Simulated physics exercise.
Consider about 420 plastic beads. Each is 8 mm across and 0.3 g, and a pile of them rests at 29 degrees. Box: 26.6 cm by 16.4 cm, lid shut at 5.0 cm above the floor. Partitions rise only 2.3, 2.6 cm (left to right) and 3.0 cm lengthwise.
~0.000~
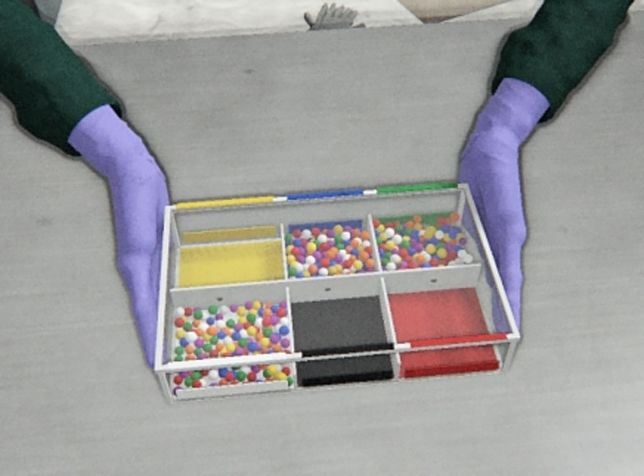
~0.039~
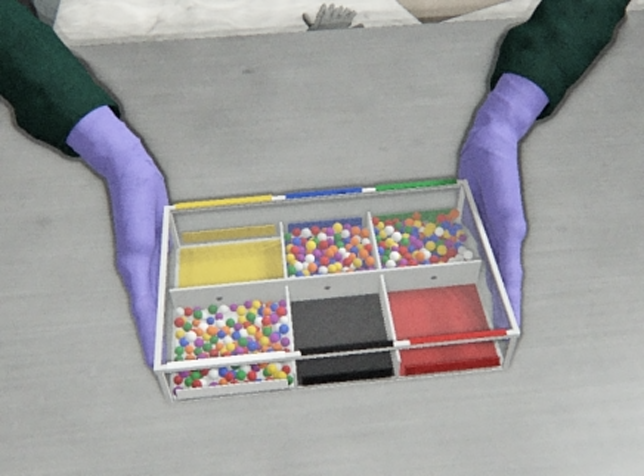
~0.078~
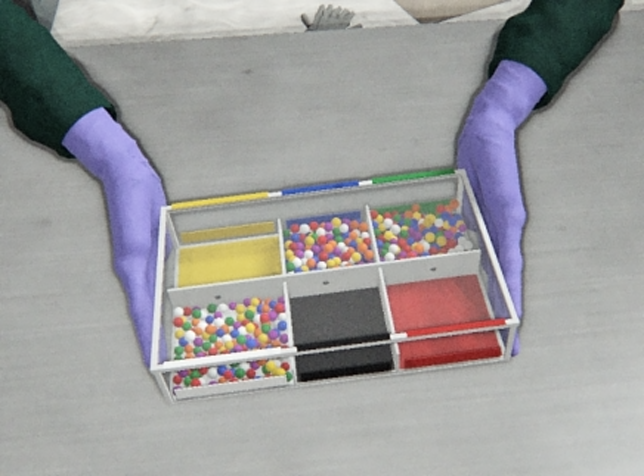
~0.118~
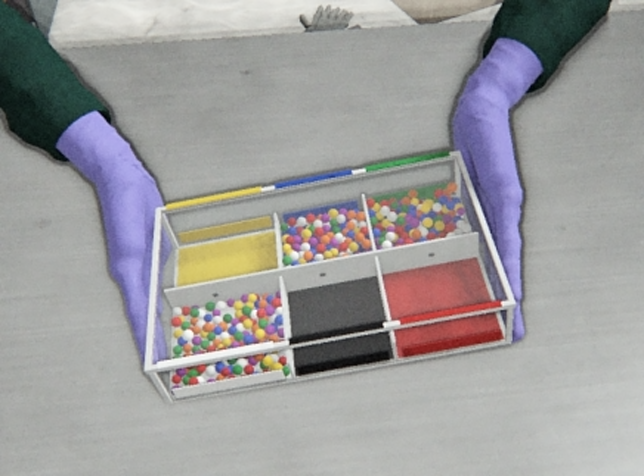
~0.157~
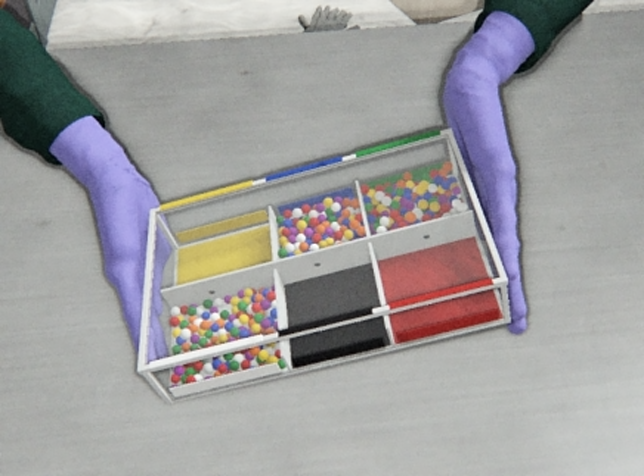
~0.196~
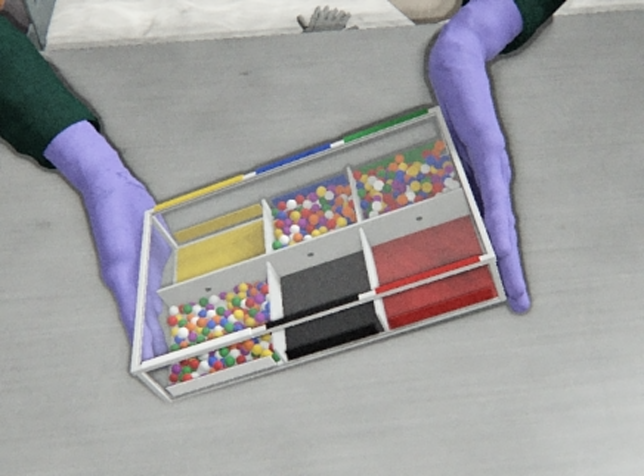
At the start, two purple-gloved hands hold a clear, divided box nearly level above a grey surface, with small multicoloured beads in three of its compartments. The hands then tilt it, slightly at first and then more clearly, the right side rising while the left stays low and the beads barely shift.
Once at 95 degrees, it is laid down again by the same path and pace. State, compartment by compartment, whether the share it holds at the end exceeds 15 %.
Red: Does not clear the bar; blue: Does not clear the bar; green: Does not clear the bar; yellow: Clears the bar; white: Clears the bar; black: Does not clear the bar.
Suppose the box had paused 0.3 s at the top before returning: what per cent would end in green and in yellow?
In per cent: Green 0; yellow 55.
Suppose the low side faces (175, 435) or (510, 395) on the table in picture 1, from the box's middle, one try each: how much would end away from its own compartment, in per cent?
That would be close to 60 per cent, then close to 55 per cent.
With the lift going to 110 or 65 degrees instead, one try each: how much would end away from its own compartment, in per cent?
I'd expect close to 65 and then close to 25 per cent.
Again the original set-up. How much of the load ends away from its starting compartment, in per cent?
Share changed: Approx. 60 %.
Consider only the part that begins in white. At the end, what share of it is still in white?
Some 100 percent.
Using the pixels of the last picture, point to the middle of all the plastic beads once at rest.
In the last view, approximately (209, 285).
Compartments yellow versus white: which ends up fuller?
Yellow compartment.
After 0.81 s, tilt 94 degrees; blue 30 %, green 20 %, yellow 20 %, white 35 %.
After 1.22 s, tilt 40 degrees; blue 10 %, yellow 55 %, white 35 %.
After 1.71 s, tilt 0 degrees; blue 10 %, yellow 55 %, white 35 %.
In the end, at 2.2 s, red 0 %, blue 10 %, green 0 %, yellow 55 %, white 35 %, black 0 %.
